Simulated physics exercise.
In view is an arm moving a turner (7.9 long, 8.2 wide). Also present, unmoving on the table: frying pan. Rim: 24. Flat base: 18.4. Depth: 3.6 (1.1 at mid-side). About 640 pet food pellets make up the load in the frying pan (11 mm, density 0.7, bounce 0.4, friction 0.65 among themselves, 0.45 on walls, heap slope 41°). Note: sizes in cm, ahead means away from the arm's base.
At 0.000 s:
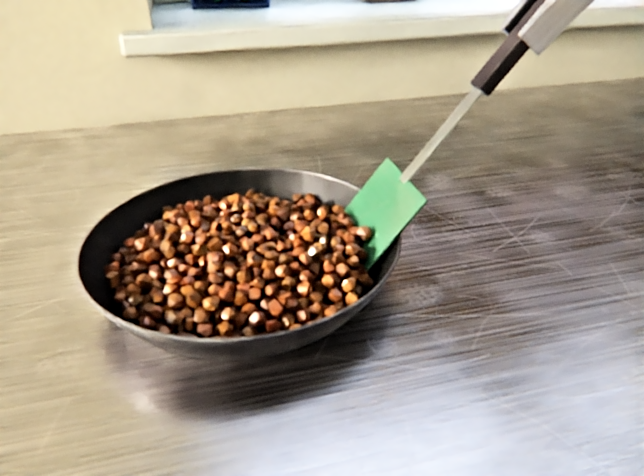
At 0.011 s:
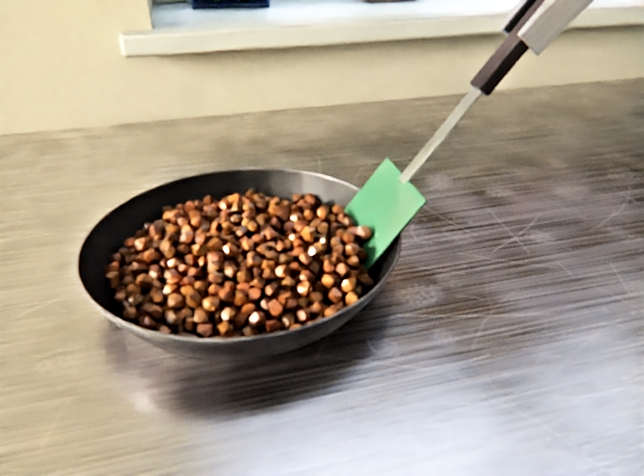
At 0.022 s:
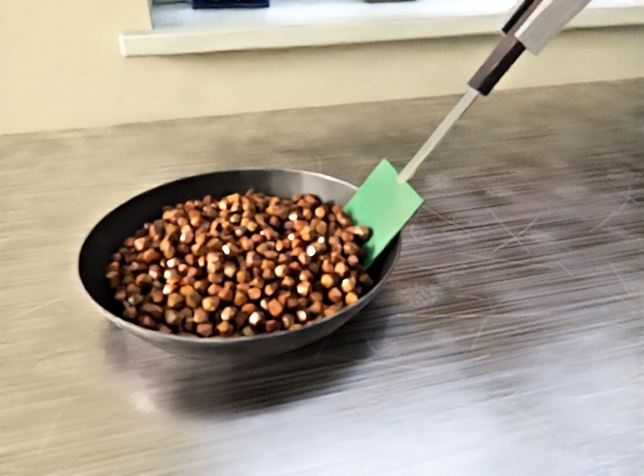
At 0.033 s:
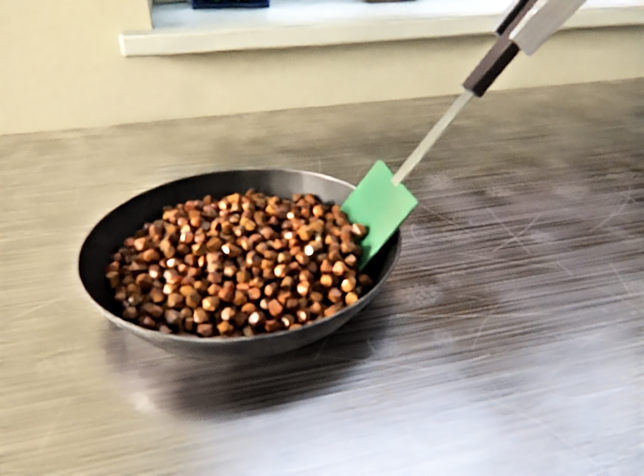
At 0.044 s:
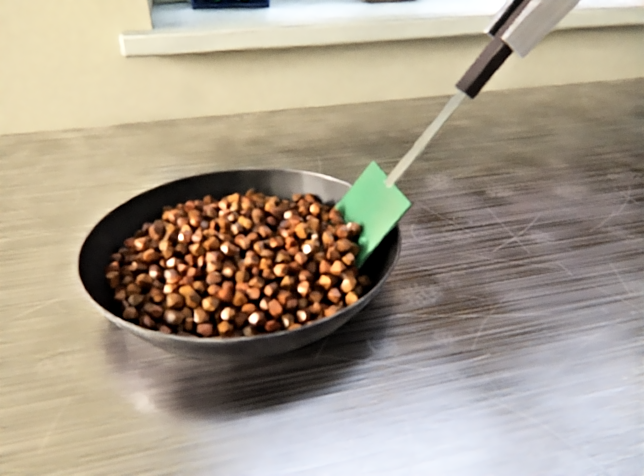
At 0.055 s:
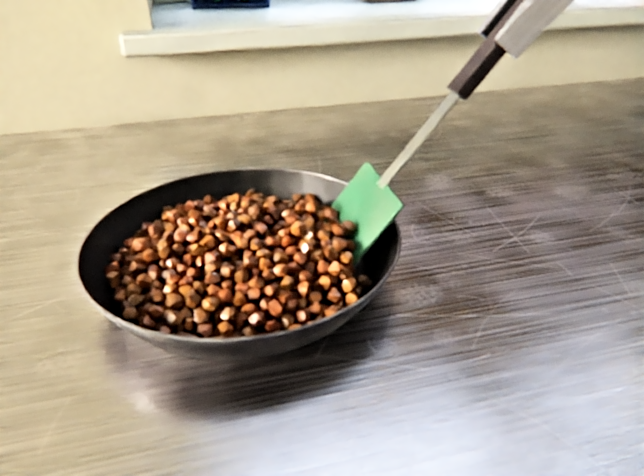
A green turner moves slightly left against the brown pellets in a still frying pan.
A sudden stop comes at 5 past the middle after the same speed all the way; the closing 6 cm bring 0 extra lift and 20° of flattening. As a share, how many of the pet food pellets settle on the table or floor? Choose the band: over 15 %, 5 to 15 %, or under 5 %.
Under 5 %.
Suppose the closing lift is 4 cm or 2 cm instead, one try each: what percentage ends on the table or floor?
It comes to around 0 per cent on the first try and around 0 per cent on the second.
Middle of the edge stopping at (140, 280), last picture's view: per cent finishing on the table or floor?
About 15 per cent.
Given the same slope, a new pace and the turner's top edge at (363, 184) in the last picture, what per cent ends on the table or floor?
That share would be some 5 percent.
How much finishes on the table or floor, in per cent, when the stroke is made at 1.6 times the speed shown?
I'd put it at about 5 per cent.
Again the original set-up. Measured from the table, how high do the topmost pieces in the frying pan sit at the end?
Close to 6.0 centimetres high.
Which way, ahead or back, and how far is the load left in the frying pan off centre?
I'd say close to 4.0 cm toward the front.
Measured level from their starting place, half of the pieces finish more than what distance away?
3 cm.
After 0.13 s, sloping 51°, highest piece 5 above the table; 638 in the frying pan.
After 0.21 s, sloping 42°, highest piece 5 above the table; 637 in the frying pan, 1 on the table or floor.
After 0.45 s, sloping 31°, highest piece 6 above the table; 629 in the frying pan, 9 on the table or floor.
After 1.50 s, sloping 31°, highest piece 6 above the table; 628 in the frying pan, 10 on the table or floor.
At rest, 628 in the frying pan, 10 on the table or floor. That is 2 % on the table or floor.
